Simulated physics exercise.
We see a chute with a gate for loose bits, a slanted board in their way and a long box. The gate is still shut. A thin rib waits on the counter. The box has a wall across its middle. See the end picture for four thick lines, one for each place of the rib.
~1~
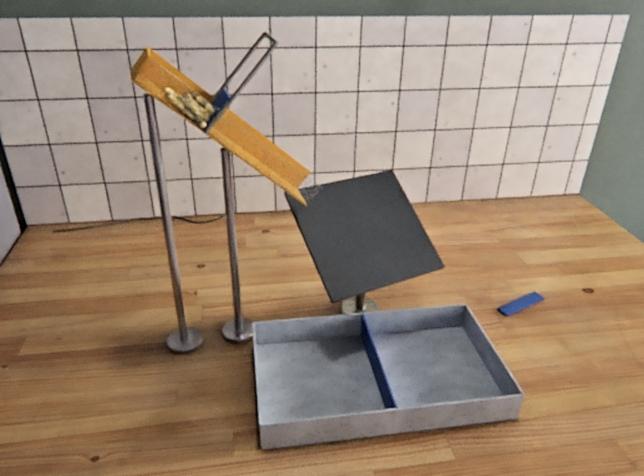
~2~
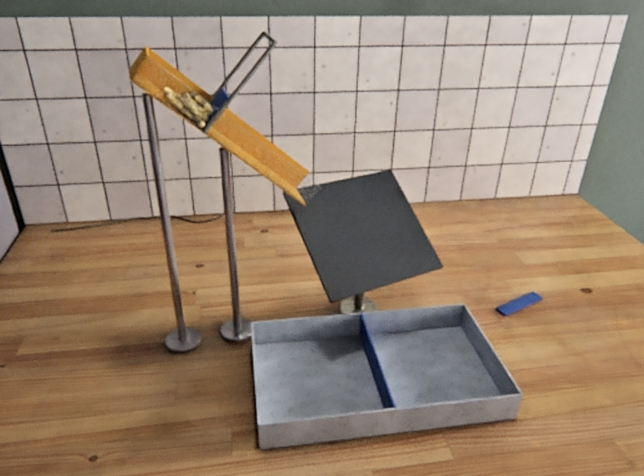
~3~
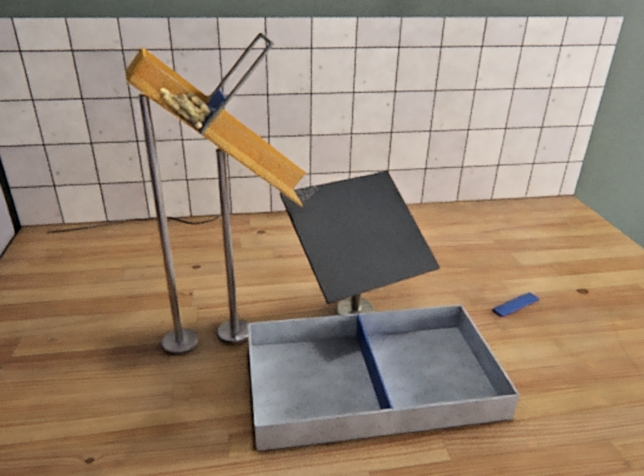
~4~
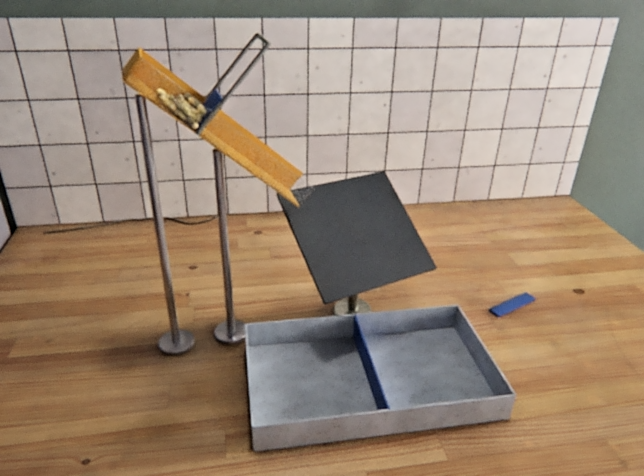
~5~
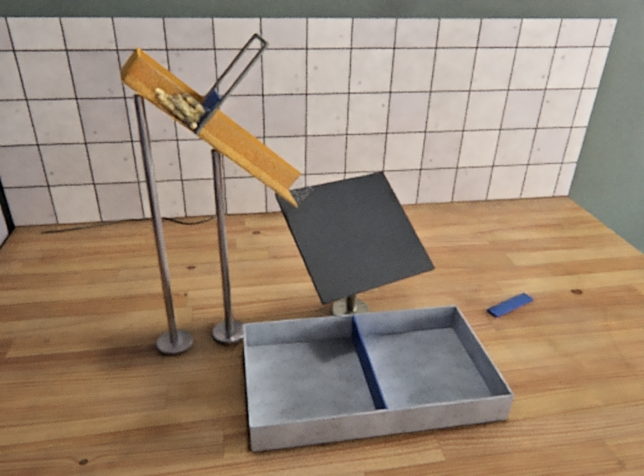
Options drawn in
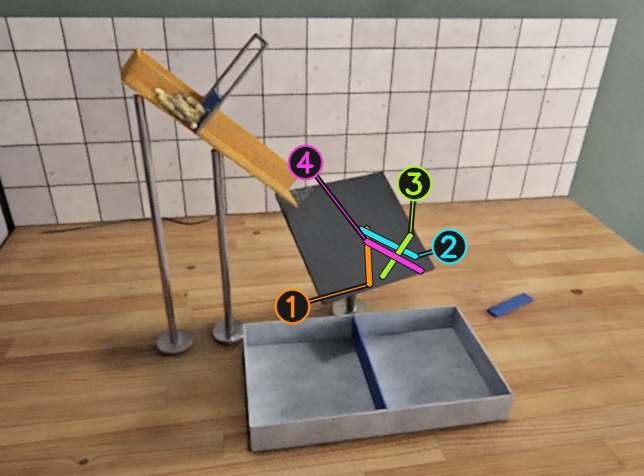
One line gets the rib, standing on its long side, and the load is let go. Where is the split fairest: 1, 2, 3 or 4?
Choose 1.
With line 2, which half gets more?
The right half.
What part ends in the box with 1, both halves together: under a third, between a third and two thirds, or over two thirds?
It is over two thirds.
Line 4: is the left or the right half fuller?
Right.
On the marked copy, line 1 from (366, 228) to (369, 284); line 2 from (360, 229) to (415, 256); line 3 from (410, 235) to (382, 276); line 4 from (366, 241) to (421, 270).
With 1, of what is caught, about half in the left half, about half in the right.
With 2, of what is caught, none in the left half, all in the right.
With 3, of what is caught, a stray few in the left half, nearly all in the right.
With 4, of what is caught, none in the left half, all in the right.
